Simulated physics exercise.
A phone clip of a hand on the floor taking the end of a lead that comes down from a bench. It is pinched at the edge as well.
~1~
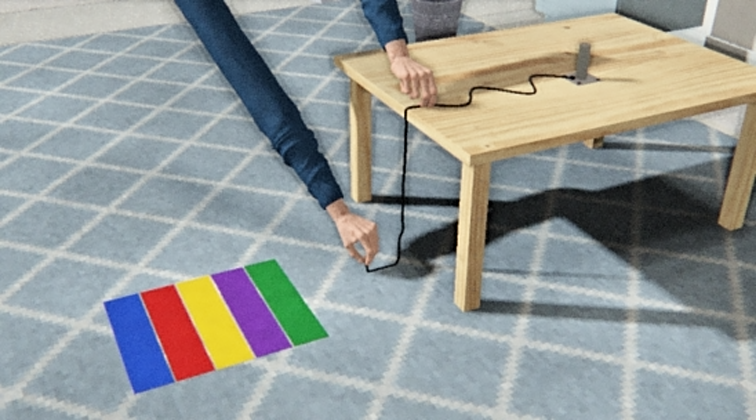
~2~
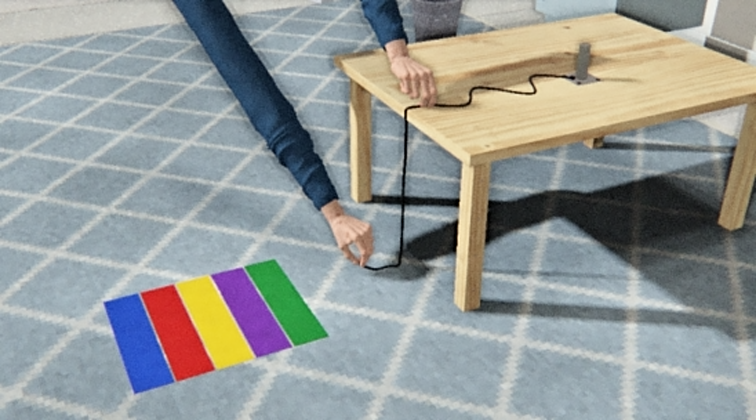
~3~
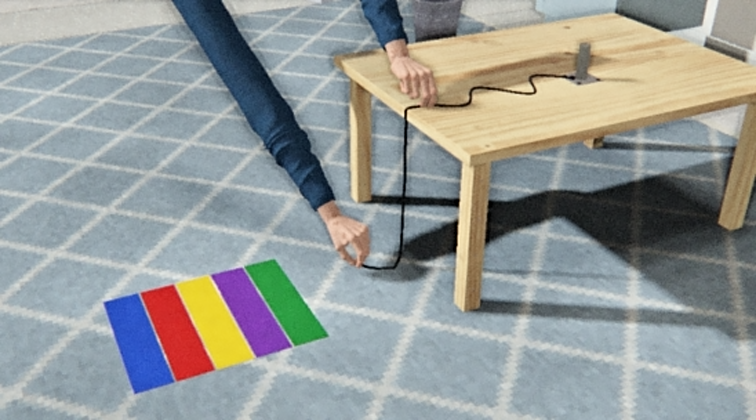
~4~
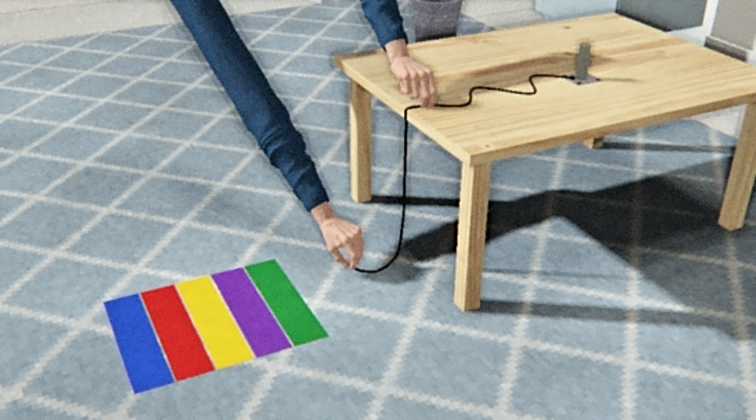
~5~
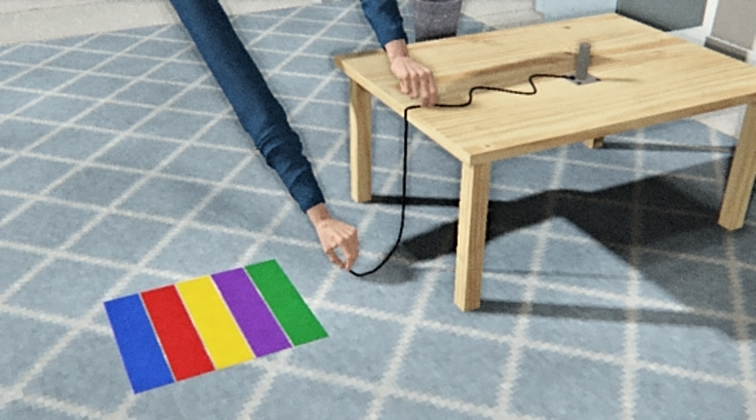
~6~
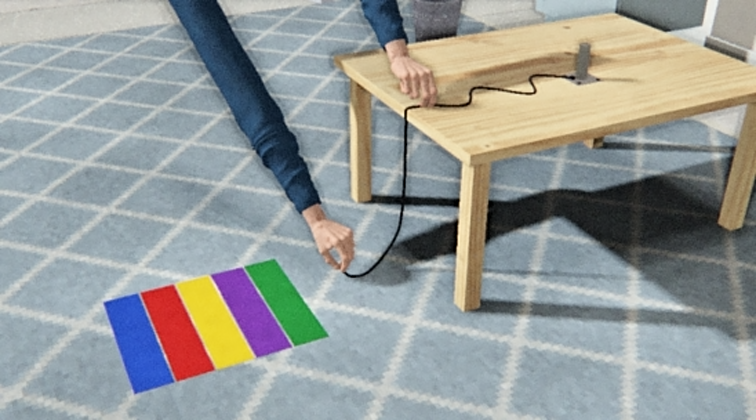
A black cord hanging from a wooden table has its lower end drawn slightly left along the patterned carpet by one hand, toward a panel of five coloured stripes, while the other hand stays pressed at the table's edge.
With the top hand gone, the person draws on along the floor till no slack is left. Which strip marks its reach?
The end stops over the red strip.
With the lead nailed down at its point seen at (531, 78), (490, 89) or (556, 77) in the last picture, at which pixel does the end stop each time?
Near (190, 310), (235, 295) and (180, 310).
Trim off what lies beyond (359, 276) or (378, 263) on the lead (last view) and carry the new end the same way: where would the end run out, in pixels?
The places are (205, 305) and (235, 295).
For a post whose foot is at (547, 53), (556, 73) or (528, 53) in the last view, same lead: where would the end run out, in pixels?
The places are (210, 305), (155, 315) and (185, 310).
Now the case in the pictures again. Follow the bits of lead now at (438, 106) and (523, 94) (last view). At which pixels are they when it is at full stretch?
At (380, 137), then (488, 95).
Soon after, end near (246, 293); over purple.
After that, end near (201, 305); over yellow.
At the stop, end near (173, 312); over red. It gets as far as the red strip.
